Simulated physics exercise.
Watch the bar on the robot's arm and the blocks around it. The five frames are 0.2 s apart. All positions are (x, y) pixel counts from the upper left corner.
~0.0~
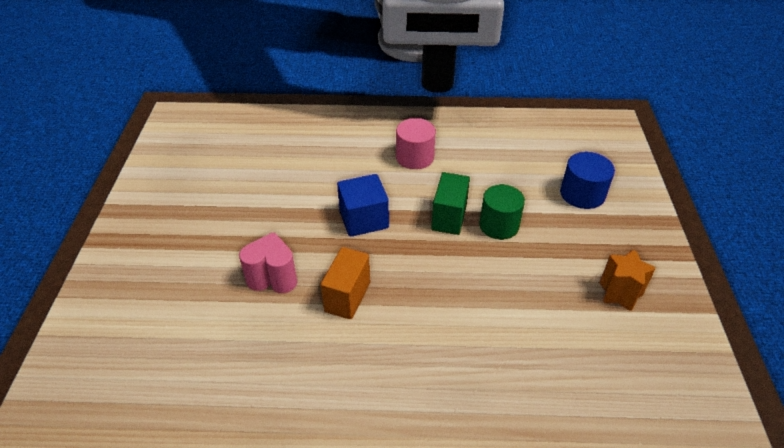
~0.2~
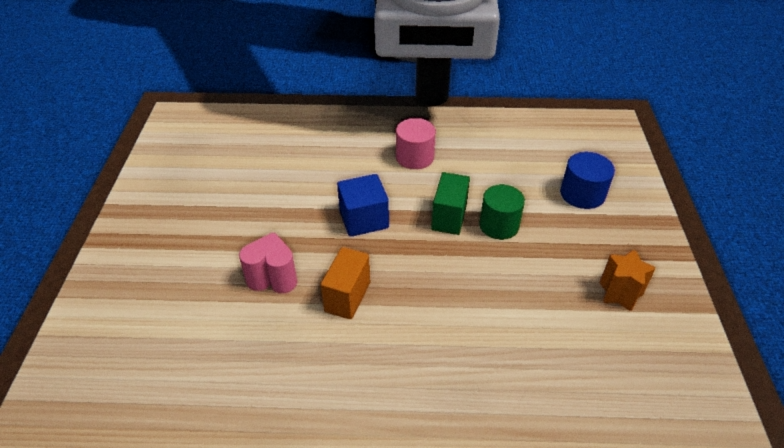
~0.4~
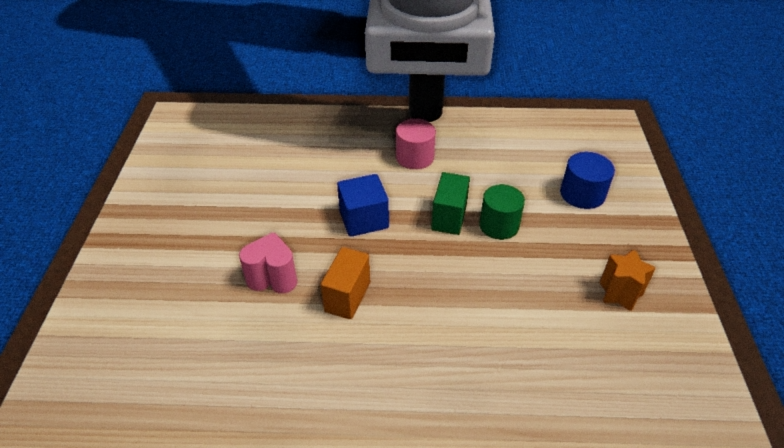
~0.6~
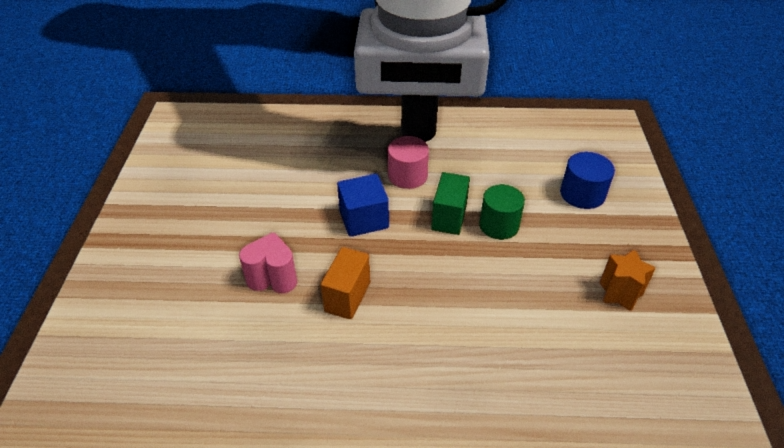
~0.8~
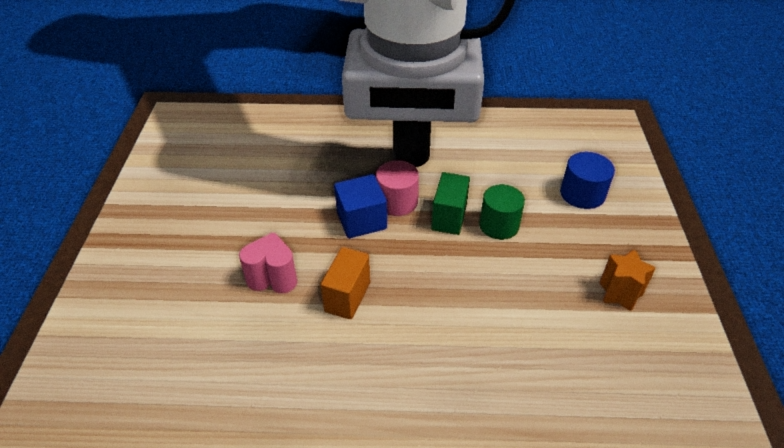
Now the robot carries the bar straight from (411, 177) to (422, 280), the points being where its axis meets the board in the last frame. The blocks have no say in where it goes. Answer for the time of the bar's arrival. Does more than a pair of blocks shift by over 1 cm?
Short answer: No.
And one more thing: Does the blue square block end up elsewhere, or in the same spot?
Gets moved.
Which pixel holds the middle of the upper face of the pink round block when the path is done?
Its top middle will sit at (376, 234).
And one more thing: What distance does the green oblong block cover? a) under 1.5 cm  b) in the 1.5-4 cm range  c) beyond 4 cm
a - under 1.5 cm.
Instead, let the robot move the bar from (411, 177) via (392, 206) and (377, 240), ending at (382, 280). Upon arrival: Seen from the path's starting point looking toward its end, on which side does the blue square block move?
Facing from start to end, it shifts right.
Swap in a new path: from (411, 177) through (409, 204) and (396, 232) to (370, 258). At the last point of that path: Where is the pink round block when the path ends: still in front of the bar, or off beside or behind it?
Ahead.
What follows on the original path. One third of the way, bar at (415, 188); blue square block at (341, 204), turned 15° clockwise; pink round block at (386, 202).
Two thirds of the way, bar at (418, 222); blue square block at (336, 207), turned 30° clockwise; pink round block at (377, 225).
At the end, bar at (423, 259); blue square block at (336, 207), turned 30° clockwise; pink round block at (376, 234); green oblong block unmoved.
